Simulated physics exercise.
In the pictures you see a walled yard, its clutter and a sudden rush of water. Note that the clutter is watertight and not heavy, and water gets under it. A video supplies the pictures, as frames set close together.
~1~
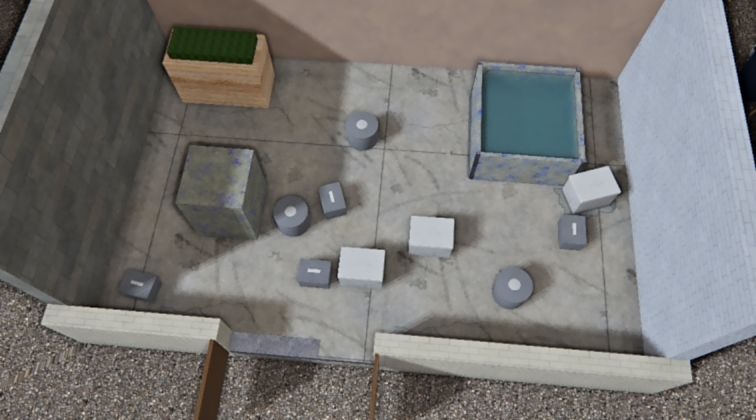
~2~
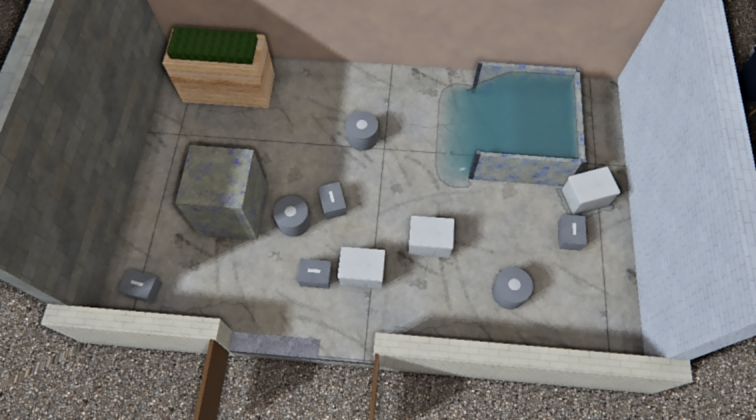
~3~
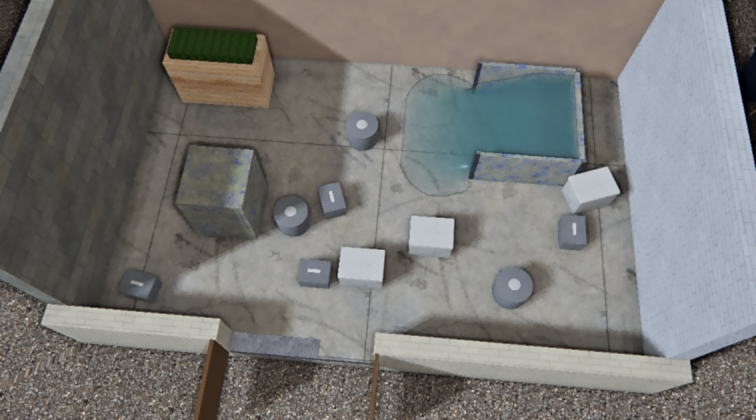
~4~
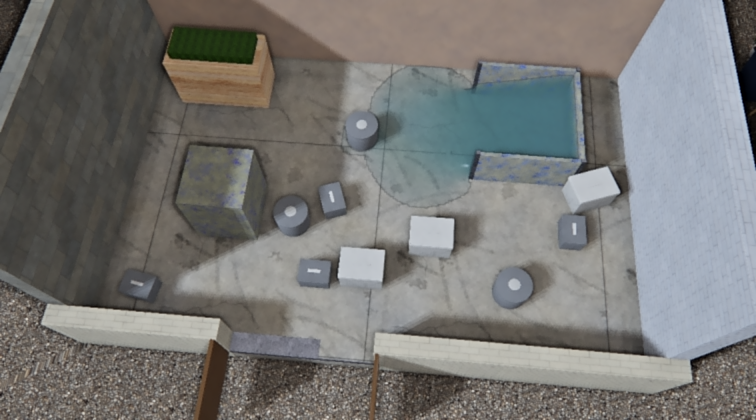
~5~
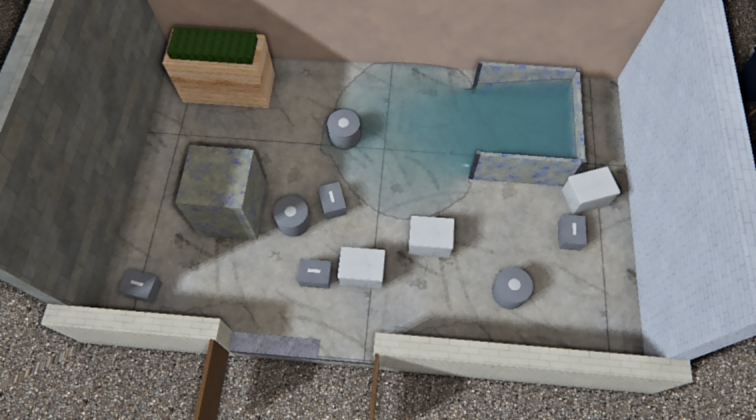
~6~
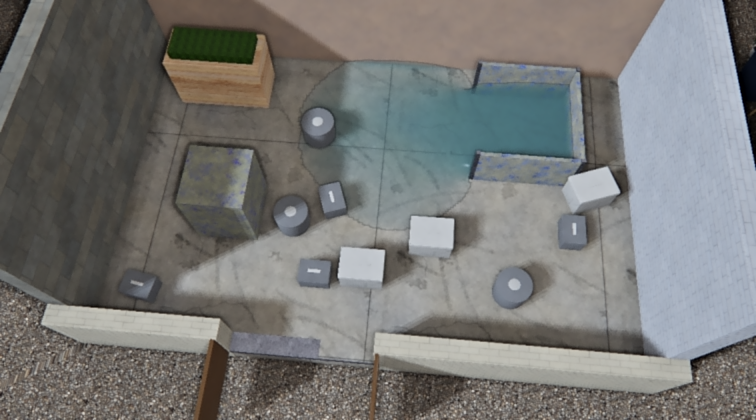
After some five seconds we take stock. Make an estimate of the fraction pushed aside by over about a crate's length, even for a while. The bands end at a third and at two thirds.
Mid band.
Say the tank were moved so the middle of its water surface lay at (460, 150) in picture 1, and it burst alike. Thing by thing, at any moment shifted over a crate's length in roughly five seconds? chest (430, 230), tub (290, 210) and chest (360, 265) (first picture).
In order: Remained close by, went well off, remained close by.
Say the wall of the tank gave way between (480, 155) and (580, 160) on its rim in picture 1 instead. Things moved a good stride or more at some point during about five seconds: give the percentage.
Roughly 90 percent.
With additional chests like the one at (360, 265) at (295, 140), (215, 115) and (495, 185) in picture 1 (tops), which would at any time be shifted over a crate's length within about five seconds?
Taking them one at a time: Goes the distance; goes the distance; falls short.
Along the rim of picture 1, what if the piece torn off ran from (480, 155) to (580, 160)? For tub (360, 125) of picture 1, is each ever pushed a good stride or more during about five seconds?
It didn't get there, in my view.
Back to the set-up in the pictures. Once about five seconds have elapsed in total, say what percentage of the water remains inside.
My answer is close to 96 percent.
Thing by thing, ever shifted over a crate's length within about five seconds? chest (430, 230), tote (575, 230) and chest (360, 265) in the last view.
The first one stayed within range, the second stayed within range and the third stayed within range.
A moment on, 1 of 10 are well off their spots; 0 afloat.
Next, 3 of 10 are well off their spots; 3 afloat.
Later, 3 of 10 are well off their spots; 4 afloat.
In the end, 4 of 10 are well off their spots, and 4 have been at some point; 3 afloat.
